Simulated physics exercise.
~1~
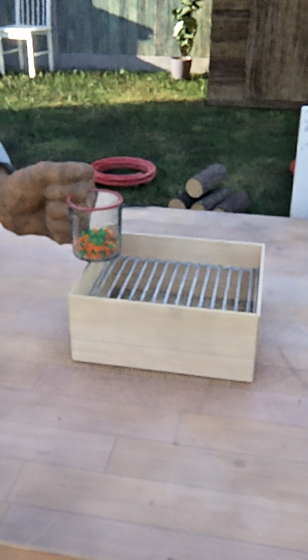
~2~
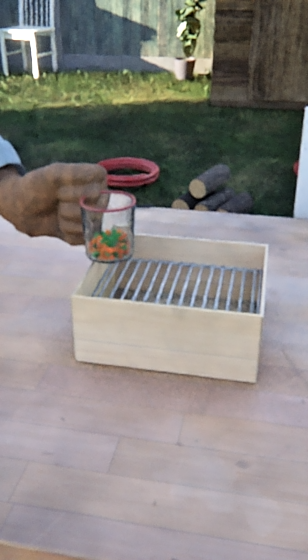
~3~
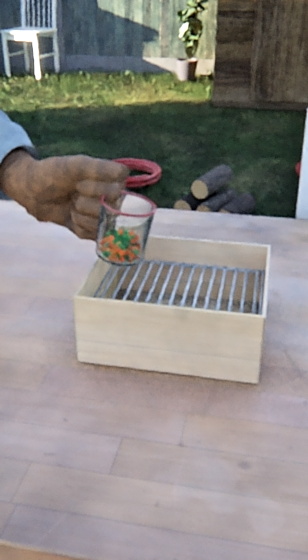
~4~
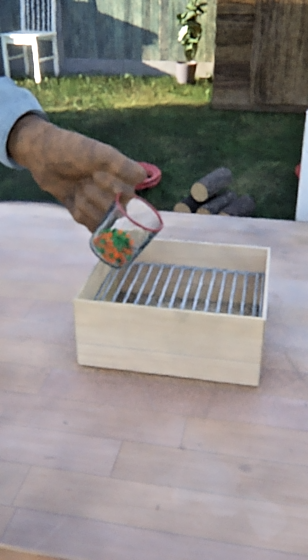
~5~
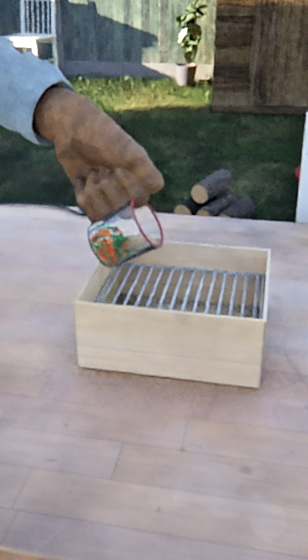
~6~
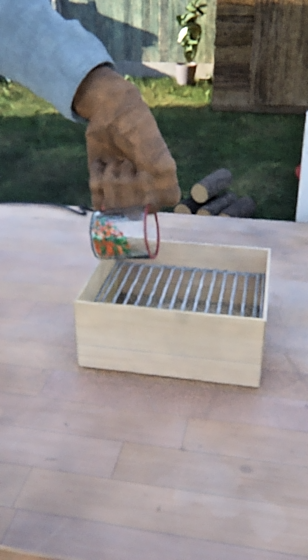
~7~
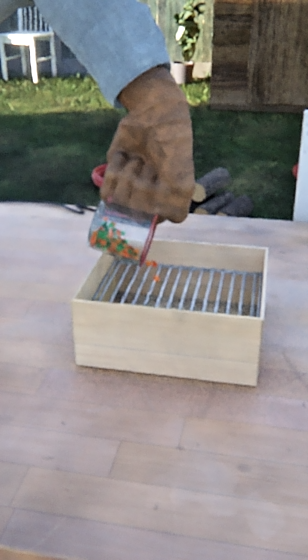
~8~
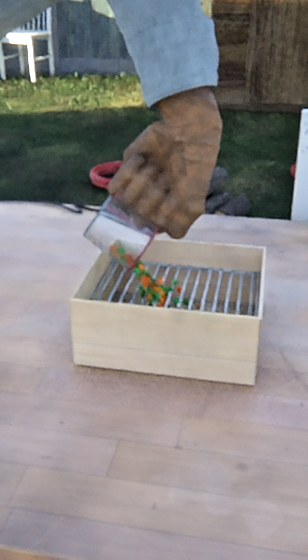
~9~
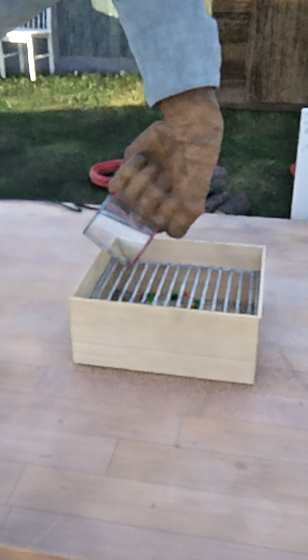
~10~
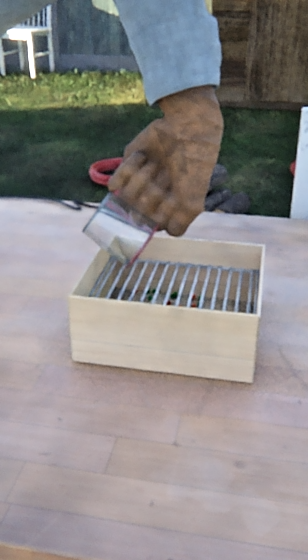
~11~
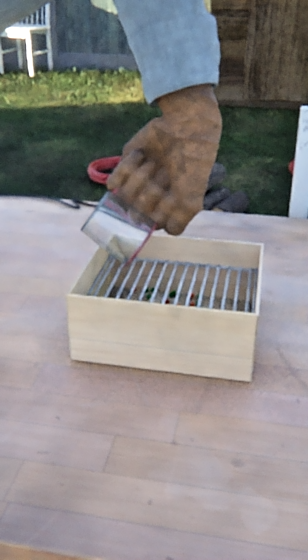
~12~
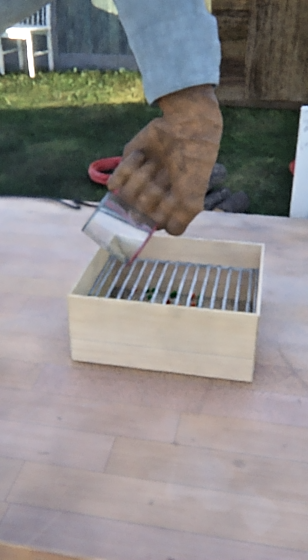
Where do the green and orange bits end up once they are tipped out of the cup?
Both the green bits and the orange bits end up below the wires, inside the box.
